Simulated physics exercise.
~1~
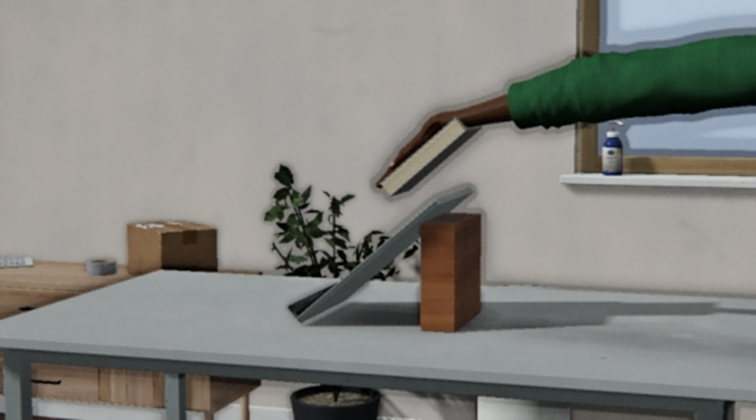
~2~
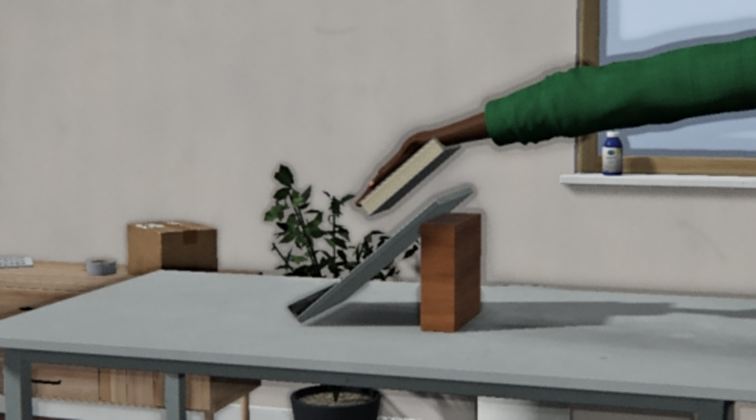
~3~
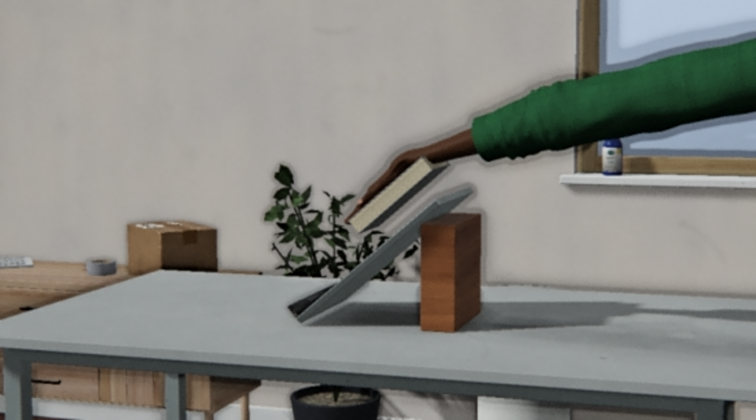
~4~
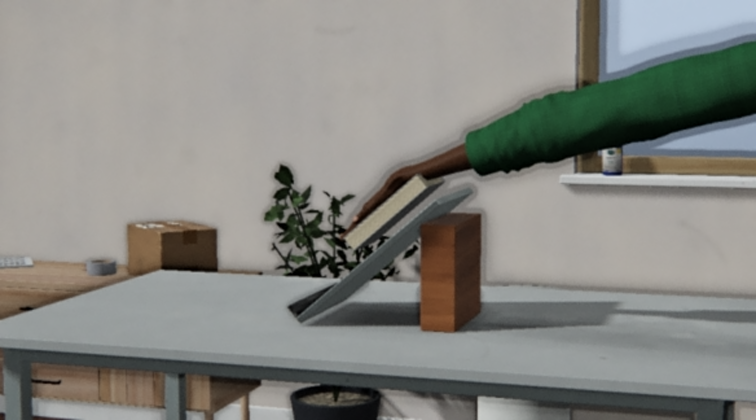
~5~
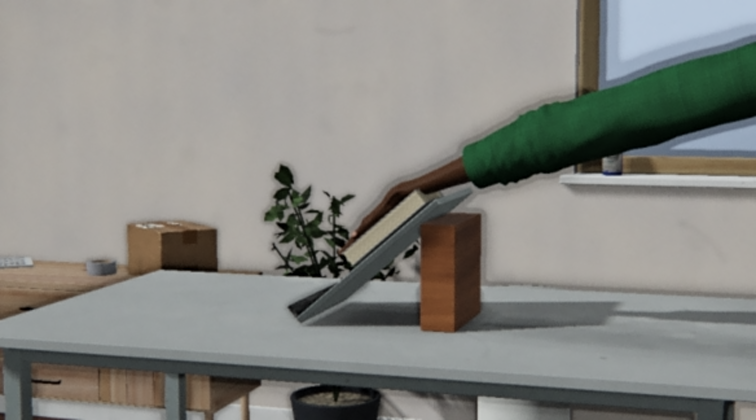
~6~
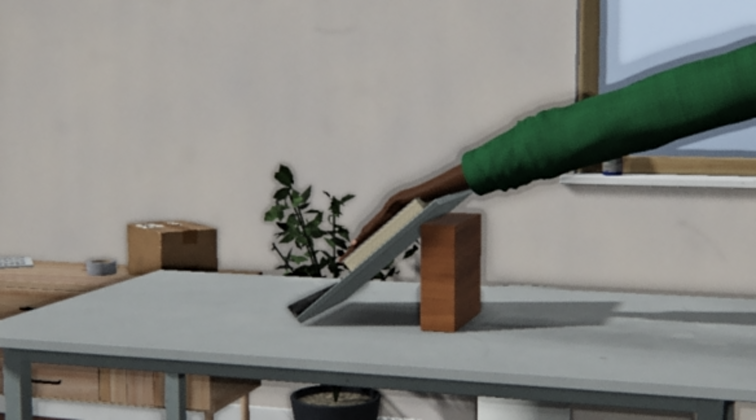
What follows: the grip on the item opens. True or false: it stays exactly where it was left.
False.
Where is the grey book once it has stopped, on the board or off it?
In the end it stays aboard.
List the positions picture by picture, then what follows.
On its way; grey book (432, 155), in the first picture.
On its way; grey book (411, 175), in the second picture.
On its way; grey book (400, 193), in the third picture.
On its way; grey book (395, 210), in the fourth picture.
On its way; grey book (394, 224), in the fifth picture.
In place under the hand; grey book (394, 233), in the sixth picture.
Then, 0.32 s on from there, grey book shifted a little near (356, 265).
Then, 0.66 s on from there, grey book resting near (355, 265).
In the end, moved from the start, grey book. At the end, from the last picture's camera, grey book near (353, 267). The grey book slides or rolls down.
